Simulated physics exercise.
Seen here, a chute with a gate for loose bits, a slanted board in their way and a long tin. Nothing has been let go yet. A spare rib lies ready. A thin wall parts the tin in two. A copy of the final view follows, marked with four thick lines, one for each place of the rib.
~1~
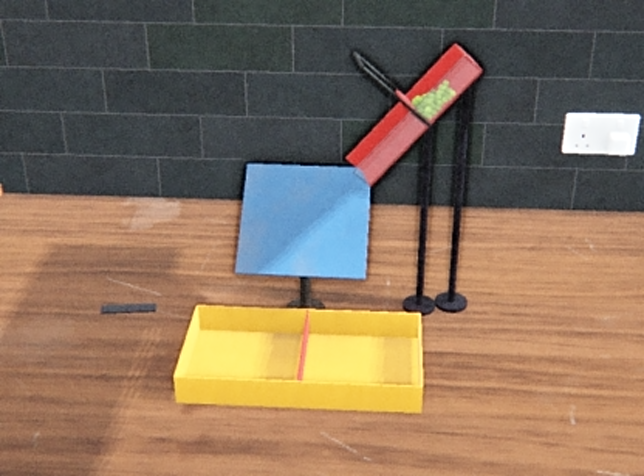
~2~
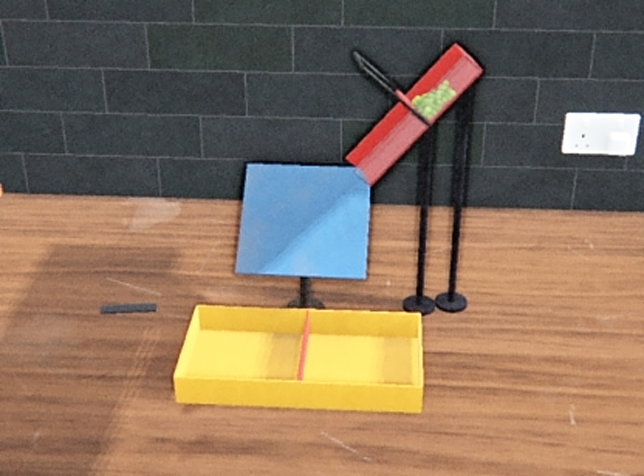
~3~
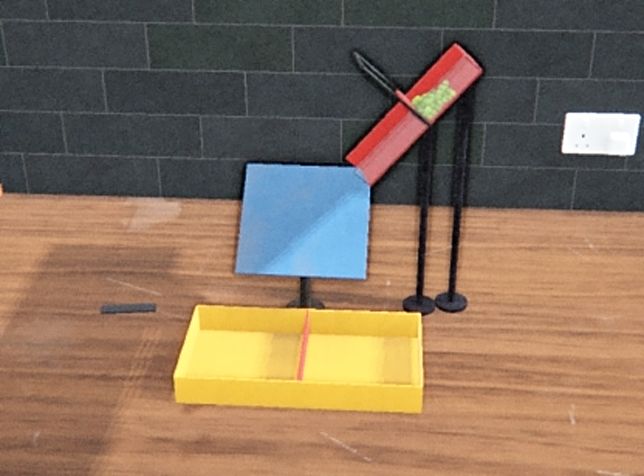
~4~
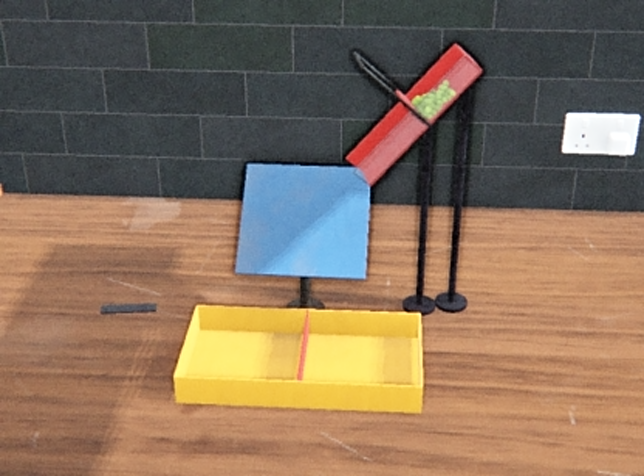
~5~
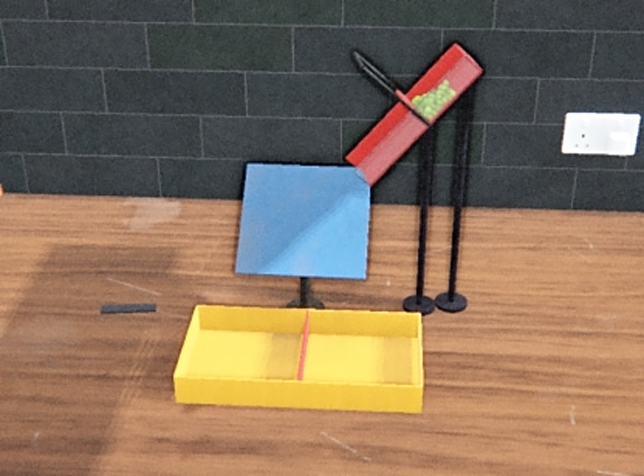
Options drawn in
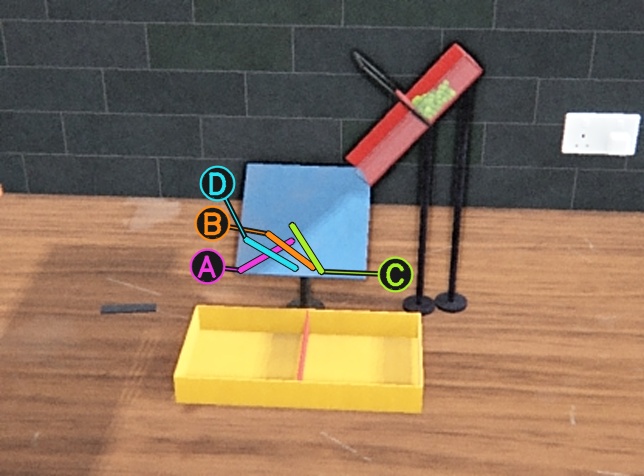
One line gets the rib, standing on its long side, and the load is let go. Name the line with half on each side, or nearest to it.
The answer is line D.
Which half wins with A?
Left.
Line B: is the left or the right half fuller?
Right.
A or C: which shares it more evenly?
That is line A.
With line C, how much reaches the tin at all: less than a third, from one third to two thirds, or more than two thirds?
More than two thirds.
On the marked copy, line A from (291, 241) to (240, 270); line B from (268, 234) to (313, 267); line C from (292, 225) to (321, 271); line D from (246, 239) to (295, 268).
Choosing A, of what is caught, the bulk in the left half, a small share in the right.
Choosing B, of what is caught, a small share in the left half, all but a few in the right.
Choosing C, of what is caught, only a few in the left half, all but a few in the right.
Choosing D, of what is caught, close to half in the left half, close to half in the right.
